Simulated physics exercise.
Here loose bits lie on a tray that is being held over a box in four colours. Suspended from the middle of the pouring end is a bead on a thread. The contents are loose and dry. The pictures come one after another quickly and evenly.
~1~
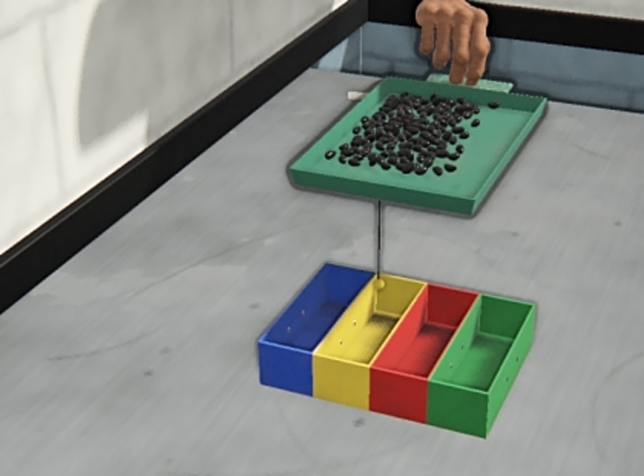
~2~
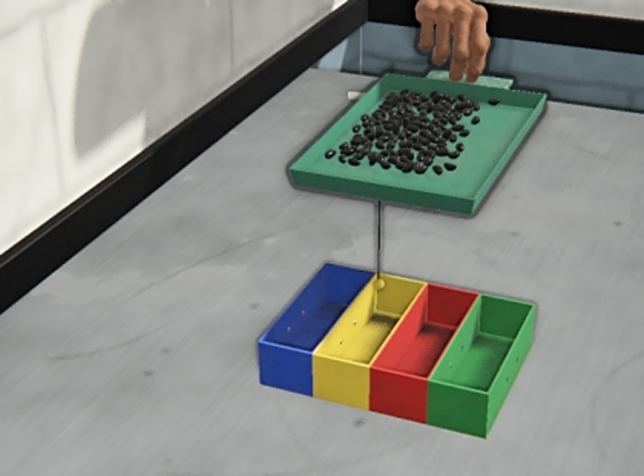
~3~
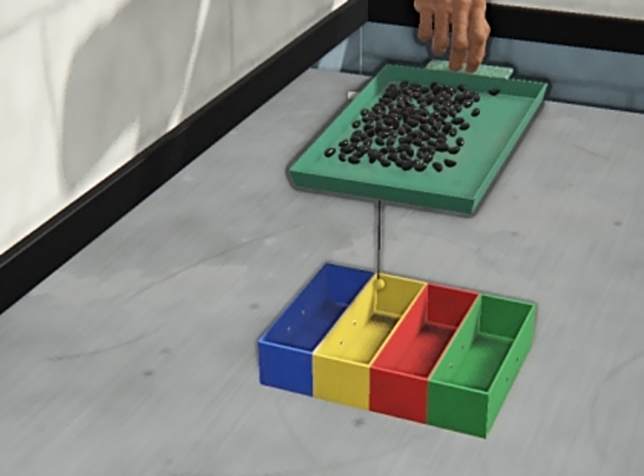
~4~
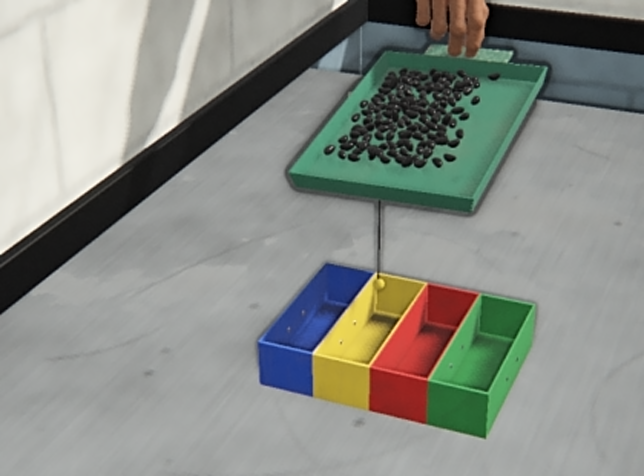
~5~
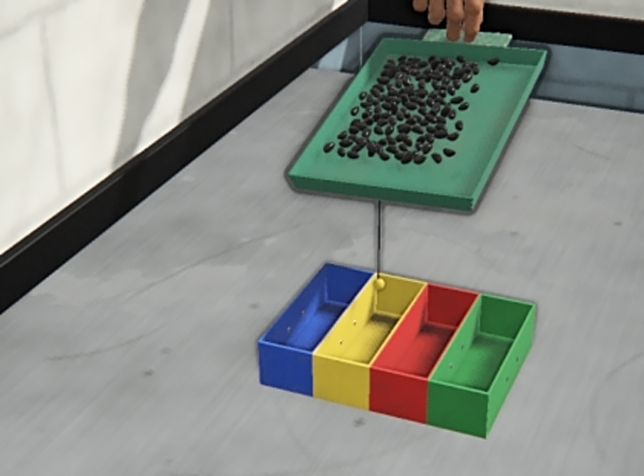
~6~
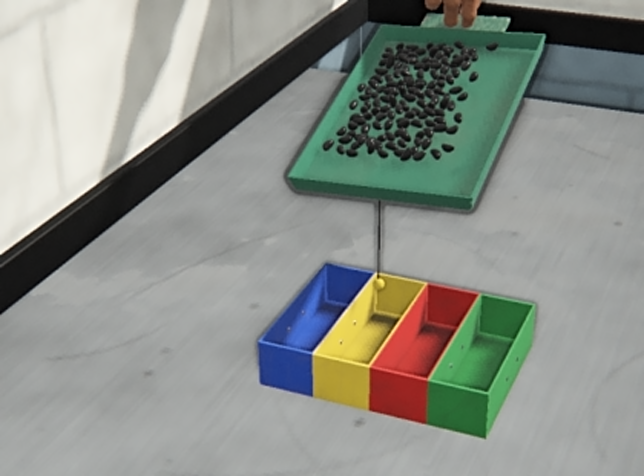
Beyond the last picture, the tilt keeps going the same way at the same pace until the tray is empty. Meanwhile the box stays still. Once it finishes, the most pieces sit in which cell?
In the blue cell.
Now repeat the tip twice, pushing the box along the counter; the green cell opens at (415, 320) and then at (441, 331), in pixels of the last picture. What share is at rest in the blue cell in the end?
10 %, then 40 %.
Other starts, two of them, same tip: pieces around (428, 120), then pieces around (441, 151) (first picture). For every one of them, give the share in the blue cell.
Some 40 and then some 30 per cent.
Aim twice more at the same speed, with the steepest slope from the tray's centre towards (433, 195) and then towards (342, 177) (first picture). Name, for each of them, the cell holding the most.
The first time it is that red cell, and the second time it is the blue one.
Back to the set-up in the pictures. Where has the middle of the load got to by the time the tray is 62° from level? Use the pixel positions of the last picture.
The load is centred around (350, 148).
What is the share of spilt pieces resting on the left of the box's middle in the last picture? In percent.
Some 100 %.
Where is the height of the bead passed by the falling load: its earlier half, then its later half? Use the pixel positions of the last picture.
(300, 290) for the early half, (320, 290) for the late half.
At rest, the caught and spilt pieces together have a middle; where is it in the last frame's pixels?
Somewhere around (309, 353) in the final view.
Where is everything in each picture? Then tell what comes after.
In the first frame, corners of the pouring end (296, 167) and (472, 197), level; middle of the load (413, 131), black beans; bead on its thread (378, 284); blue cell (286, 365); yellow cell (341, 378); red cell (398, 391); green cell (458, 405).
In the second frame, corners of the pouring end (295, 167) and (471, 197), level; middle of the load (413, 130).
In the third frame, corners of the pouring end (295, 169) and (471, 196), tipped barely, lowest at the left corner; middle of the load (413, 124).
In the fourth frame, corners of the pouring end (294, 170) and (470, 196), tipped a little, lowest at the left corner; middle of the load (412, 115).
In the fifth frame, corners of the pouring end (294, 172) and (470, 195), tipped a little, lowest at the left corner; middle of the load (411, 107).
In the sixth frame, corners of the pouring end (293, 174) and (469, 195), tipped clearly, lowest at the left corner; middle of the load (410, 98); blue cell (286, 365); yellow cell (341, 378); red cell (398, 391); green cell (458, 405).
Just after the last frame, tray tipped steeply; almost all on the tray; just a few in the blue cell; just a few falling or outside the box.
A moment on, tray tipped past a quarter turn; roughly half on the tray; about a tenth in the blue cell; just a few in the red cell; just a few in the yellow cell; roughly a third falling or outside the box.
Further on, tray tipped past a quarter turn; roughly half in the blue cell; about a tenth in the yellow cell; about a tenth in the red cell; roughly a quarter falling or outside the box.
When it is over, tray tipped past a quarter turn; roughly half in the blue cell; about a tenth in the yellow cell; about a tenth in the red cell; not one in the green cell; roughly a quarter outside the box.
